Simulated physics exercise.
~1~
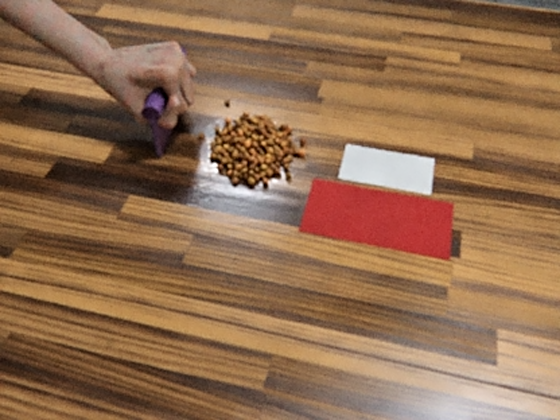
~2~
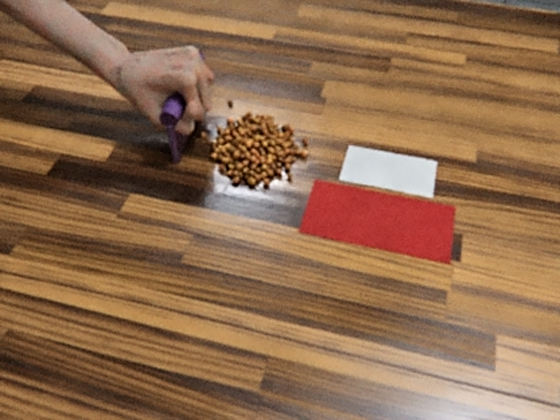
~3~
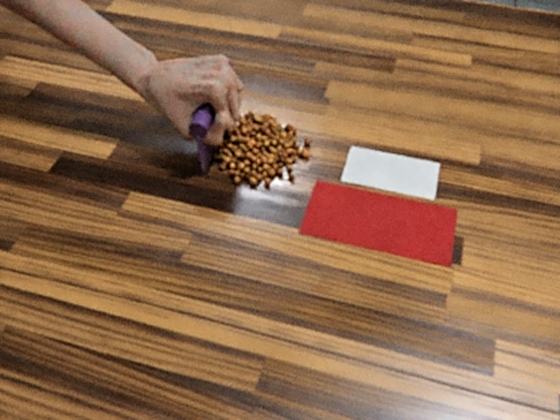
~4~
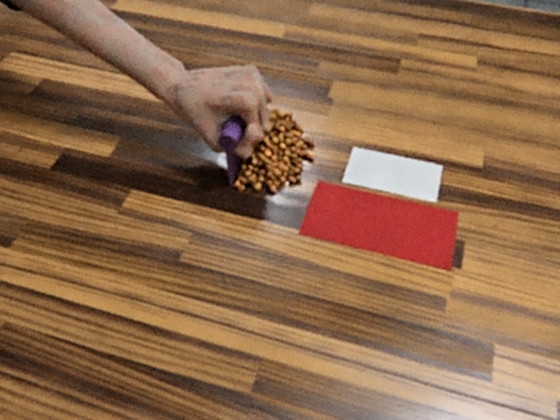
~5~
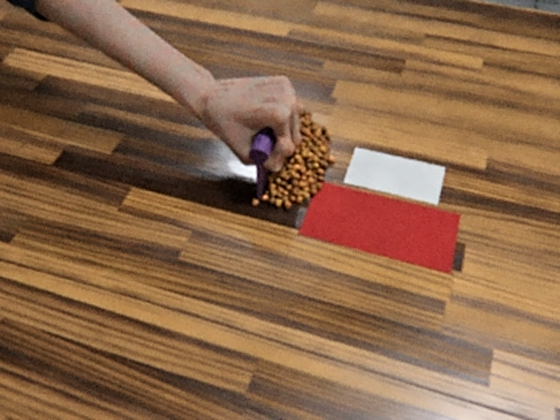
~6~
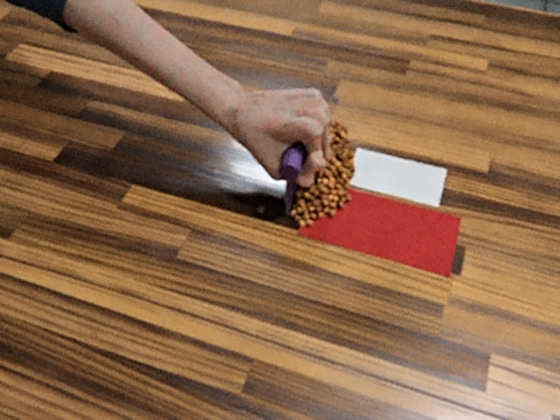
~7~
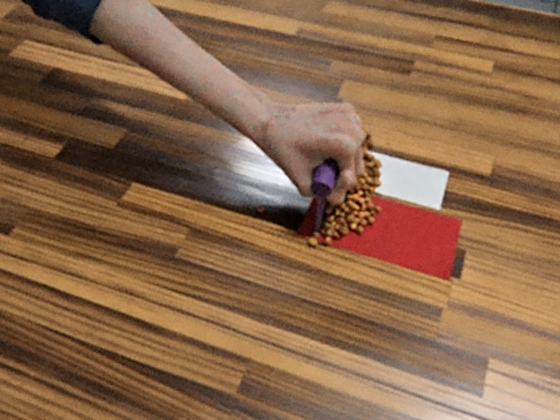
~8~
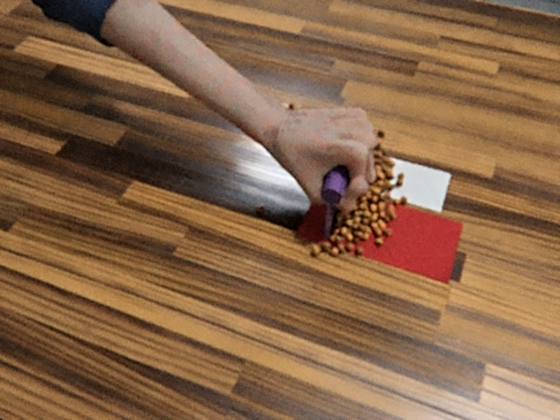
The clip shows a hand using a purple-handled scraper to push a pile of small brown pieces rightwards across a striped wooden surface, until the pieces lie spread over the left parts of a red sheet and a white sheet, with some still off the sheets.
